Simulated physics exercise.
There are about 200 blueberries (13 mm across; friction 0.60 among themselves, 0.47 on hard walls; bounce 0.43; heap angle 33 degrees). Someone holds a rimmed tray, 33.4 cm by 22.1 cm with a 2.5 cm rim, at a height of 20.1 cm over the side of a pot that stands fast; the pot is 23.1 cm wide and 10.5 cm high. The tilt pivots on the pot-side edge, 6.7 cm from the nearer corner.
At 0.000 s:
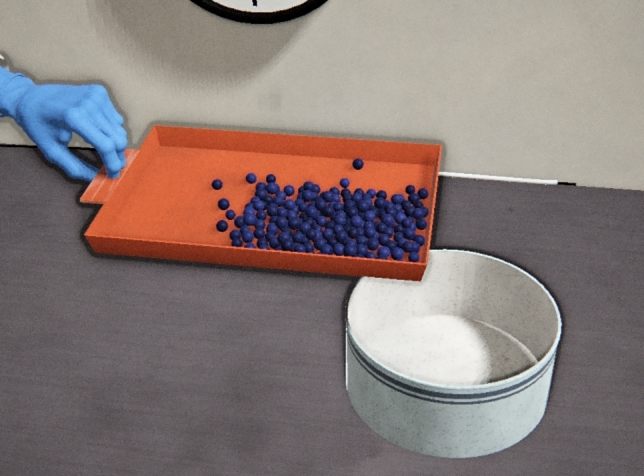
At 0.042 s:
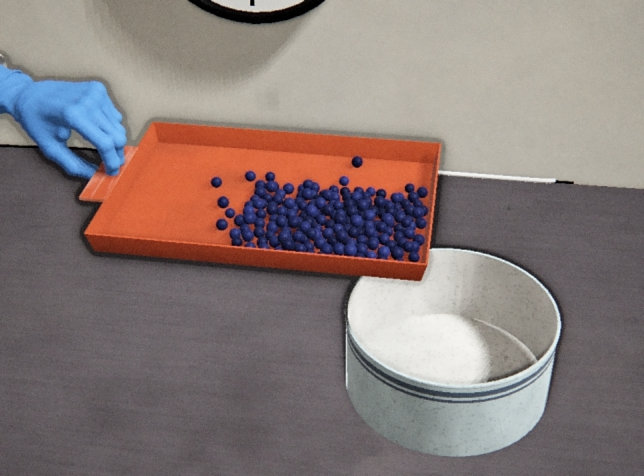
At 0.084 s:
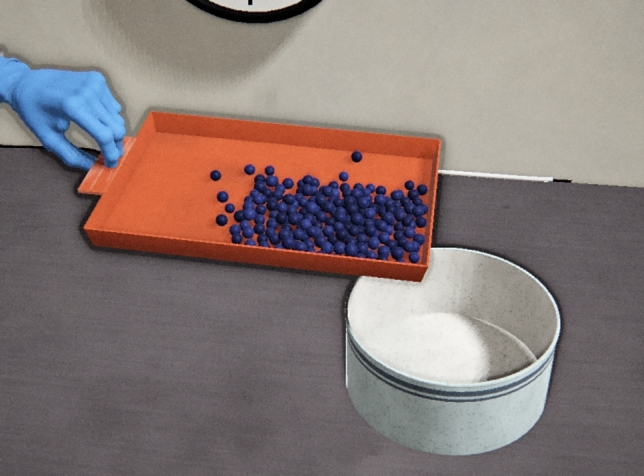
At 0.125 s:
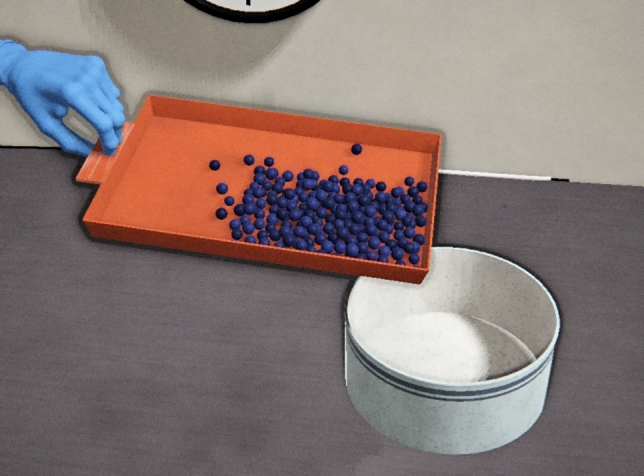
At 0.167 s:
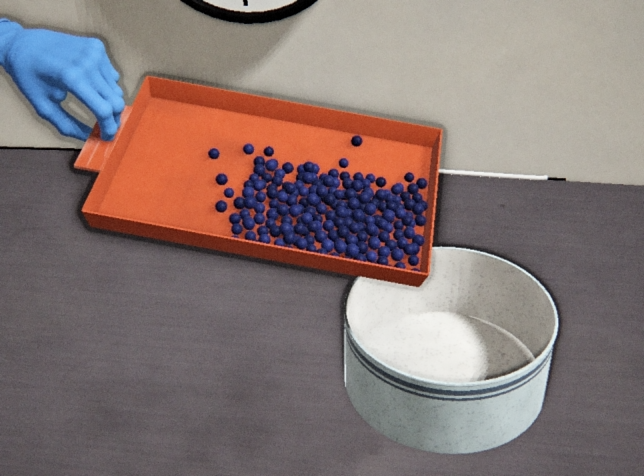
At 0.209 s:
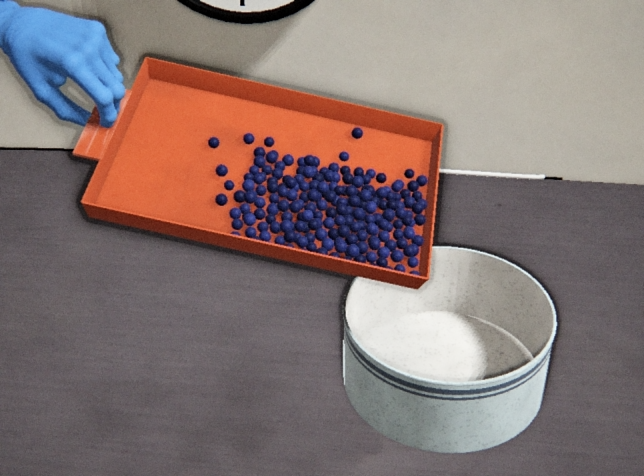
A blue-gloved hand raises the left end of an orange tray holding dark blue balls.
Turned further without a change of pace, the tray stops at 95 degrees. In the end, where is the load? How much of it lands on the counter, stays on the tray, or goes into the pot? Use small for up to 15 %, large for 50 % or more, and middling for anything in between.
Counter - middling, tray - small, pot - large.
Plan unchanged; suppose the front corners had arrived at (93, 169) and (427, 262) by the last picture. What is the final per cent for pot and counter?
Split: Pot = 90, counter = 10.
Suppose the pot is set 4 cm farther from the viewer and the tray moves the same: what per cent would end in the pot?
30 per cent.
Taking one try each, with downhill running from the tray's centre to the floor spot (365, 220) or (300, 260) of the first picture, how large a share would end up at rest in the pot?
I'd put it at about 95 per cent for the first tilt and about 45 per cent for the second.
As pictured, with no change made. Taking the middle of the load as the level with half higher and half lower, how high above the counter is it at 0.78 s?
Around 24 cm up.
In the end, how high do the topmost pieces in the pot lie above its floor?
Height: Approx. 3.0 cm.
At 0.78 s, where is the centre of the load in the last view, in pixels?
Close to pixel (387, 233).
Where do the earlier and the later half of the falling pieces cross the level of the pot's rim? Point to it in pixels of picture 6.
First half close to (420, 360), second half close to (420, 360).
After 0.55 s, tilt 55 degrees; the tray holds 100 %, the pot 0 %.
After 0.78 s, tilt 80 degrees; the tray holds 85 %, the pot 5 %.
After 1.12 s, tilt 95 degrees; the tray holds 30 %, the pot 20 %.
By 2.0 s all is still; counter 35 %, tray 0 %, pot 65 %.
